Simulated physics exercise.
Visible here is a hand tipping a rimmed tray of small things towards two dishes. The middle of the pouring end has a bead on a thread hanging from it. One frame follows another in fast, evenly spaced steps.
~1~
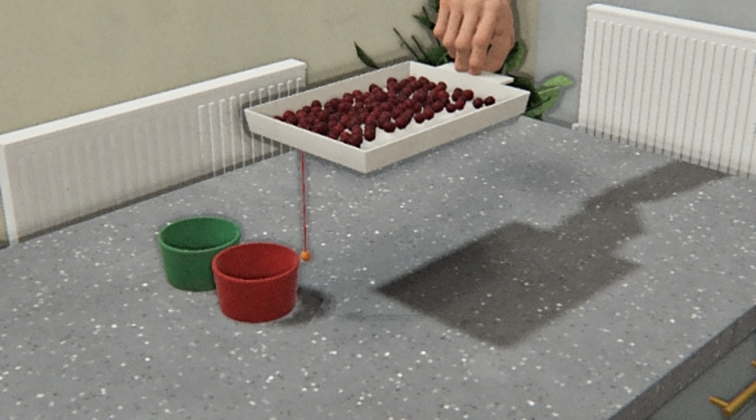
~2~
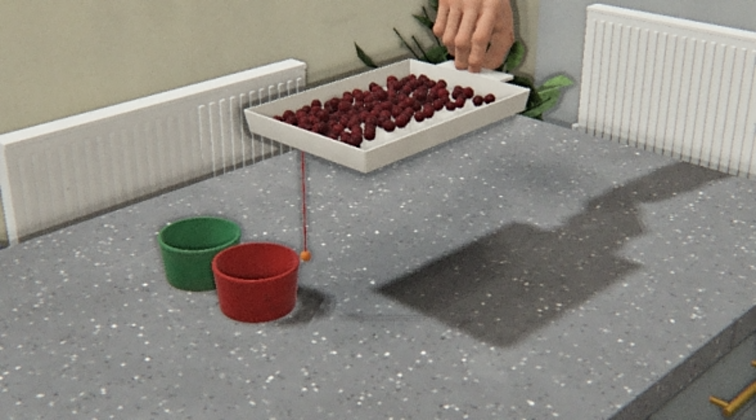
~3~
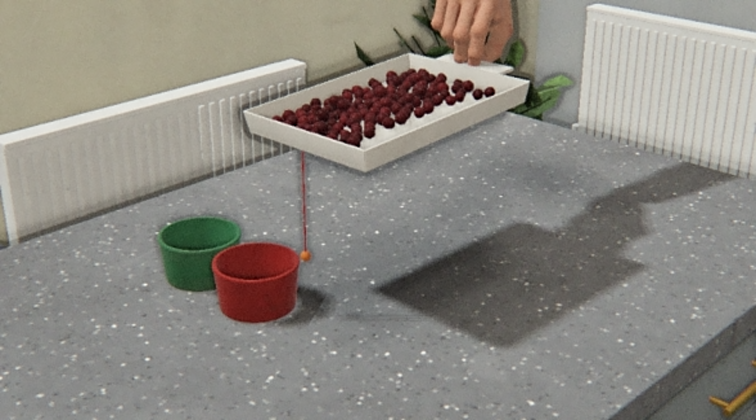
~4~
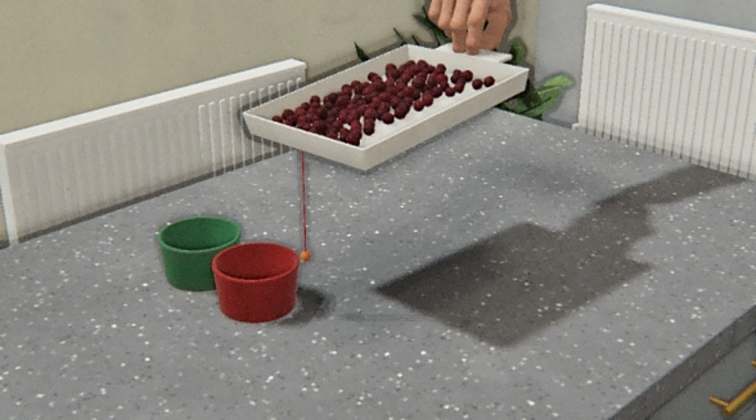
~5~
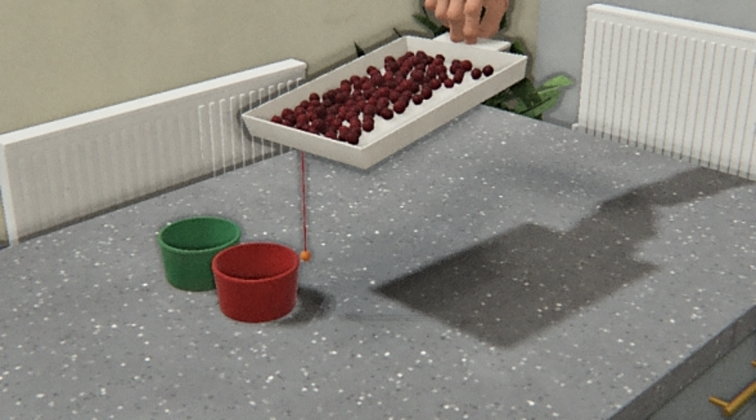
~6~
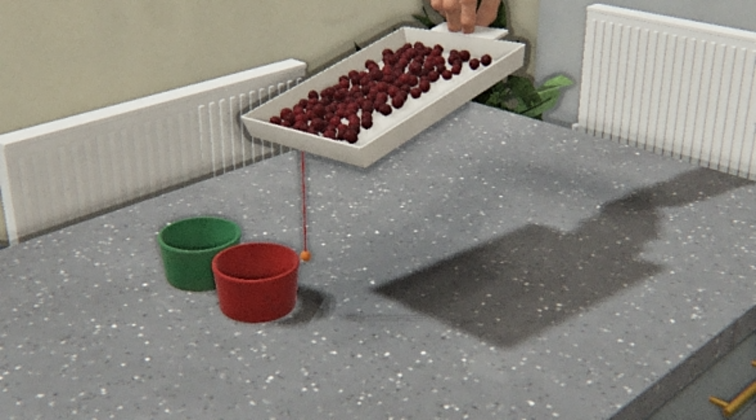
A hand holds a white rimmed tray of dark red dried cherries above a speckled grey countertop, seen from a raised angle with white radiators and a leafy plant behind. A green dish and a red dish sit at lower left, near an orange bead hanging on a thread from the tray. The hand gradually tilts the tray slightly, its left corner lowest, while the camera stays still.
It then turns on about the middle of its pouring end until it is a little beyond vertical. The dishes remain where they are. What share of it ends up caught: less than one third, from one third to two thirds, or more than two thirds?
From one third to two thirds.
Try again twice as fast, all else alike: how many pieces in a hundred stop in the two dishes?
Share: Around 30%.
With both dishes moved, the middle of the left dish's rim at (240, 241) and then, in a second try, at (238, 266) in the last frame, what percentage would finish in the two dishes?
First placement: 20 per cent; second placement: 70 per cent.
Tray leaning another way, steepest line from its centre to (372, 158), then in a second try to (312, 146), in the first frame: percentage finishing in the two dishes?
The first try gives close to 0 per cent, the second close to 20 per cent.
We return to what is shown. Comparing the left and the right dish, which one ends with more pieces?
The right-hand one.
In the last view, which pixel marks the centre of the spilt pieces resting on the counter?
Around (172, 350).
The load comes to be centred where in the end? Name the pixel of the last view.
Roughly at pixel (242, 303).
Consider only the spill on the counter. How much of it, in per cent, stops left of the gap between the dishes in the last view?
Roughly 70 in a hundred.
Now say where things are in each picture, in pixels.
In the first frame, corners of the pouring end at (250, 110) and (365, 150), level; middle of the load at (370, 109), dried cherries; left dish at (169, 263); right dish at (224, 293); bead on its thread at (306, 256).
In the second frame, corners of the pouring end at (250, 110) and (365, 149), level; middle of the load at (370, 108).
In the third frame, corners of the pouring end at (249, 111) and (364, 149), tipped barely, lowest at the left corner; middle of the load at (370, 105).
In the fourth frame, corners of the pouring end at (248, 113) and (363, 147), tipped a little, lowest at the left corner; middle of the load at (369, 100).
In the fifth frame, corners of the pouring end at (247, 114) and (362, 146), tipped a little, lowest at the left corner; middle of the load at (368, 96).
In the sixth frame, corners of the pouring end at (246, 116) and (360, 145), tipped a little, lowest at the left corner; middle of the load at (366, 91); left dish at (169, 263); right dish at (224, 293).
Soon after the last picture, tray tipped steeply; all on the tray.
A little later, tray tipped right over; nearly all on the tray; a stray few outside both; a stray few in the air.
Later still, tray tipped past a quarter turn; about half in the right dish; a small part in the left dish; about half outside both.
At rest, tray tipped past a quarter turn; about half in the right dish; a small part in the left dish; about half outside both.
